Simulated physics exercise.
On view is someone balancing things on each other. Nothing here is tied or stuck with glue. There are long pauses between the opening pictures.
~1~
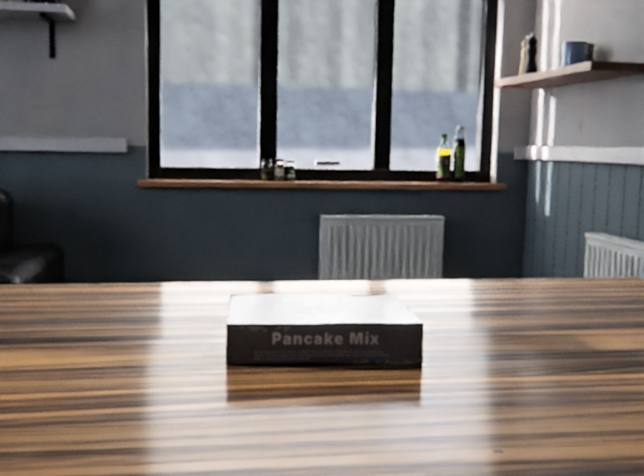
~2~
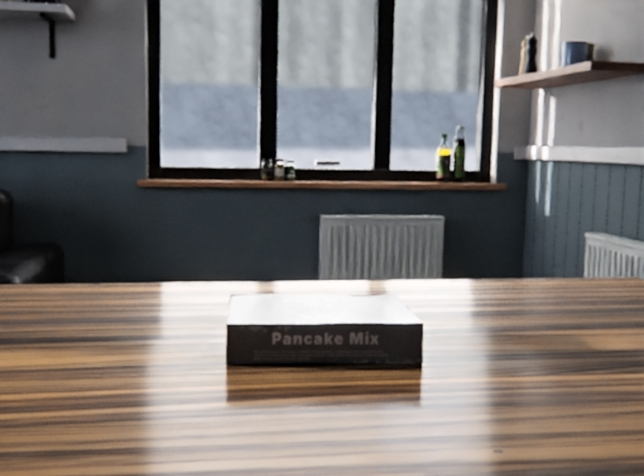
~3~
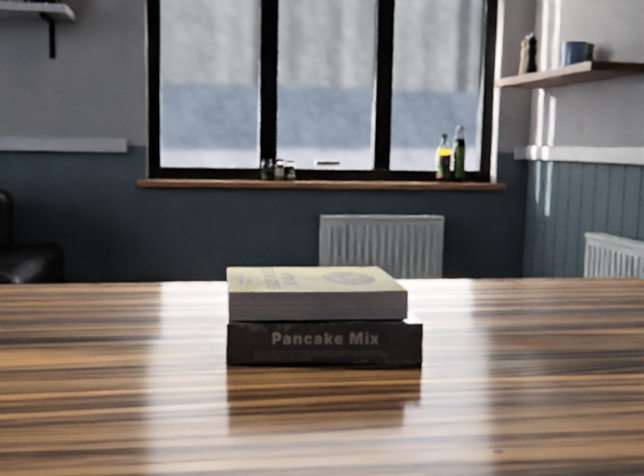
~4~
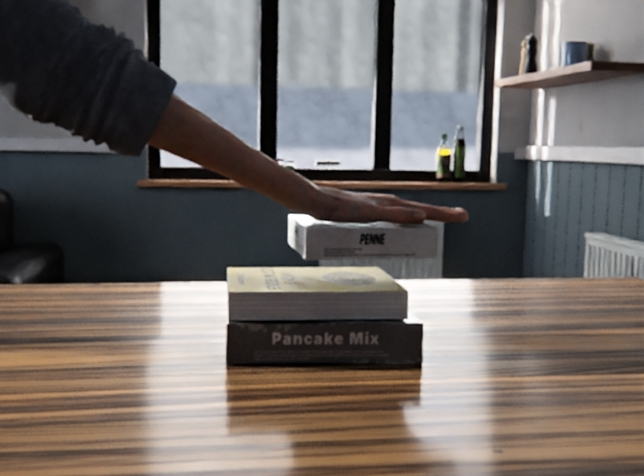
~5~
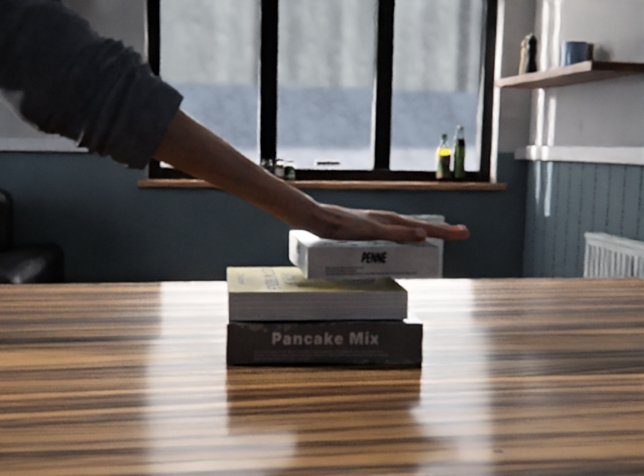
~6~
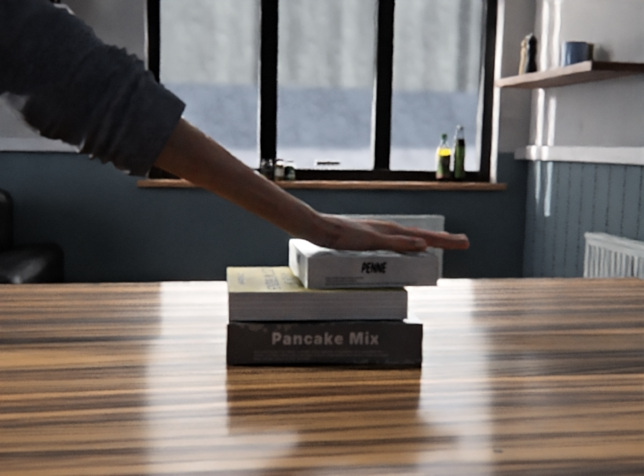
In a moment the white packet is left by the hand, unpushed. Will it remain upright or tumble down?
The stack remains upright.
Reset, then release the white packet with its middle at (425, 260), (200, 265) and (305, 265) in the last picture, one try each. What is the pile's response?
First try: It gives way; second try: It comes apart; third try: It keeps its balance.
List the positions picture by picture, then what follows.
In the first frame, the last thing is not in view yet; grey packet (319, 327).
In the second frame, the last thing is not in view yet; grey packet (319, 327).
In the third frame, the last thing is not in view yet; grey packet (319, 327).
The fourth frame shows on its way; white packet (358, 235); grey packet (319, 327).
The fifth frame shows on its way; white packet (360, 253); grey packet (319, 327).
The sixth frame shows set down, still held; white packet (360, 262); grey packet (319, 327).
Then, 0.50 s past the last view, nothing moves.
Then, 1.10 s past the last view, white packet resting near (360, 263).
Finally, all 3 still in place. Final places as the last picture's camera would see them, white packet near (360, 263). The pile holds.
